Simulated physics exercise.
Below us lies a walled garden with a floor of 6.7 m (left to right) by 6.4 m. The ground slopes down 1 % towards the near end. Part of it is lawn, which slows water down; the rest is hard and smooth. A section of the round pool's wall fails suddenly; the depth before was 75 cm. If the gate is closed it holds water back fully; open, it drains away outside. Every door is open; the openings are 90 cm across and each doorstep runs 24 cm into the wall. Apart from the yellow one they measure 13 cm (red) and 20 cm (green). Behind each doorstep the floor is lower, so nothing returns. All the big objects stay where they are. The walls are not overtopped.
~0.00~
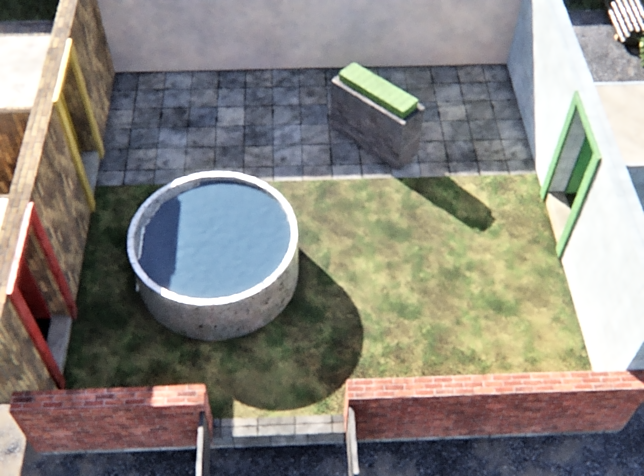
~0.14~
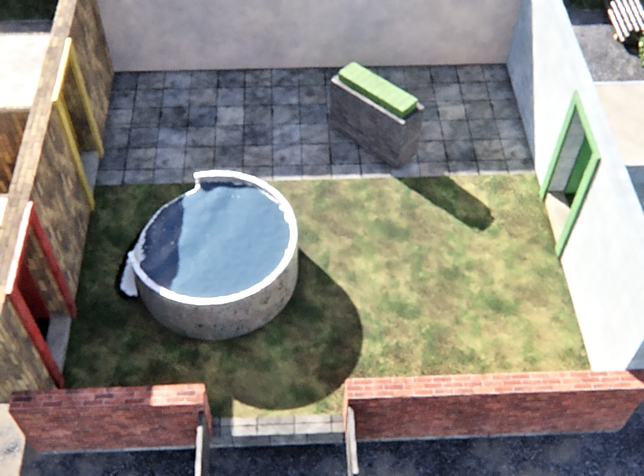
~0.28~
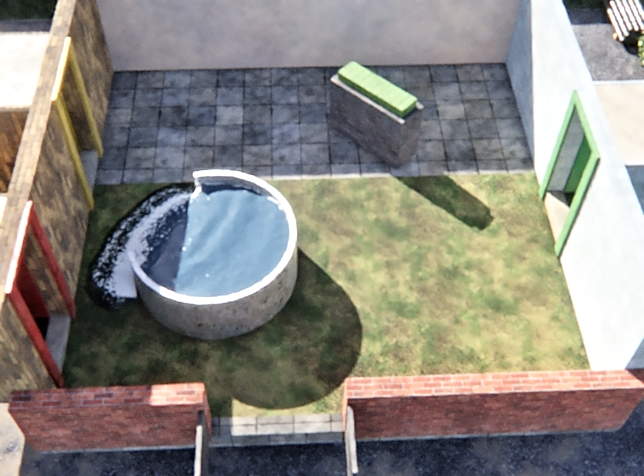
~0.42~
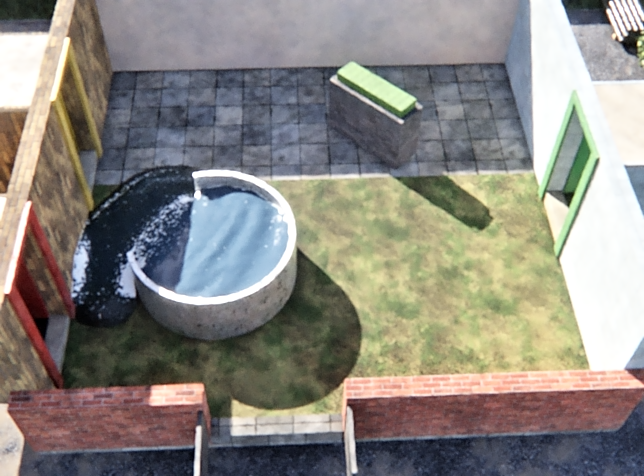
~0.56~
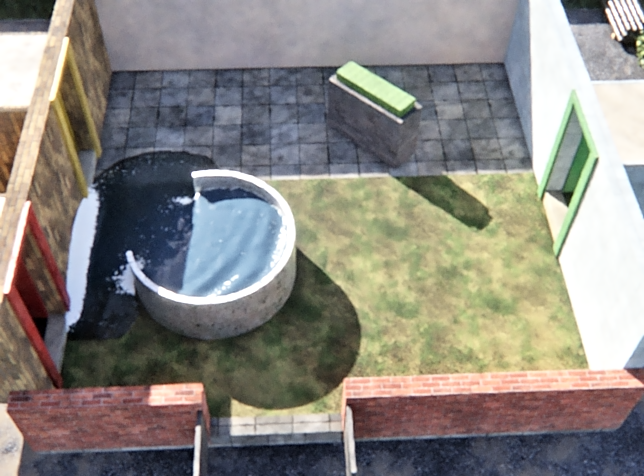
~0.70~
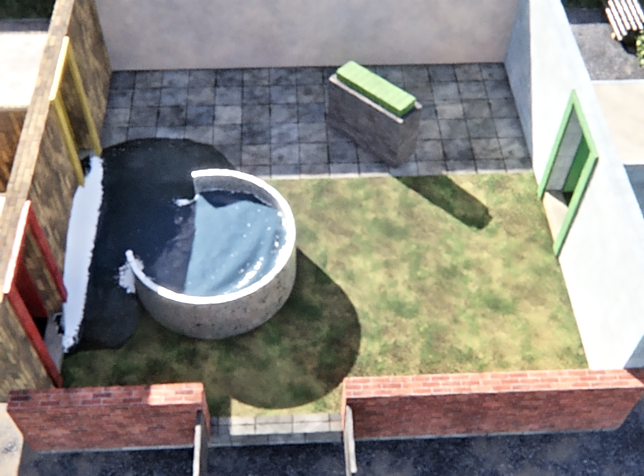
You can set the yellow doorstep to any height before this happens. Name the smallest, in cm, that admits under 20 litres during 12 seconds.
At least 26 cm or so.
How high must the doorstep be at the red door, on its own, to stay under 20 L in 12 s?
Roughly 8.5 cm at red.
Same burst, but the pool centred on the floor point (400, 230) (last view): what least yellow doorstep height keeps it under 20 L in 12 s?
Some 14.5 cm.
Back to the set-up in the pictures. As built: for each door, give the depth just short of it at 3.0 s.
In cm: Red 10, green 0, yellow 17.
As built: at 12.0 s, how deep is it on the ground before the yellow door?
Some 4.0 cm.
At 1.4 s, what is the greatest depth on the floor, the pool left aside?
Up to some 48 cm.
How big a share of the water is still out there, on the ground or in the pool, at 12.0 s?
Some 88 per cent remains.
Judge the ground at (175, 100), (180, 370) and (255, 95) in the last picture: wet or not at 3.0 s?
In that order: Under water, wet, wet.
After 1.4 s water covers 20 % of the floor, deepest (48 cm) near (95, 254); 32 cm at the yellow door, 18 litres in over its 20 cm doorstep.
After 3.0 s water covers 40 % of the floor, deepest (30 cm) near (112, 74); 17 cm at the yellow door, 52 litres in over its 20 cm doorstep.
After 12.0 s water covers 100 % of the floor, deepest (12 cm) near (555, 403); 4 cm at the yellow door, 52 litres in over its 20 cm doorstep.
At the yellow door as built, the water arrived by 0.7 s and peaked near 33 cm at 1.2 s.
Run again over the same 12 s with other heights there, 42 litres in over 22 cm, 10 litres over 29.5 cm. The limit of 20 litres is kept from about 26 cm up.
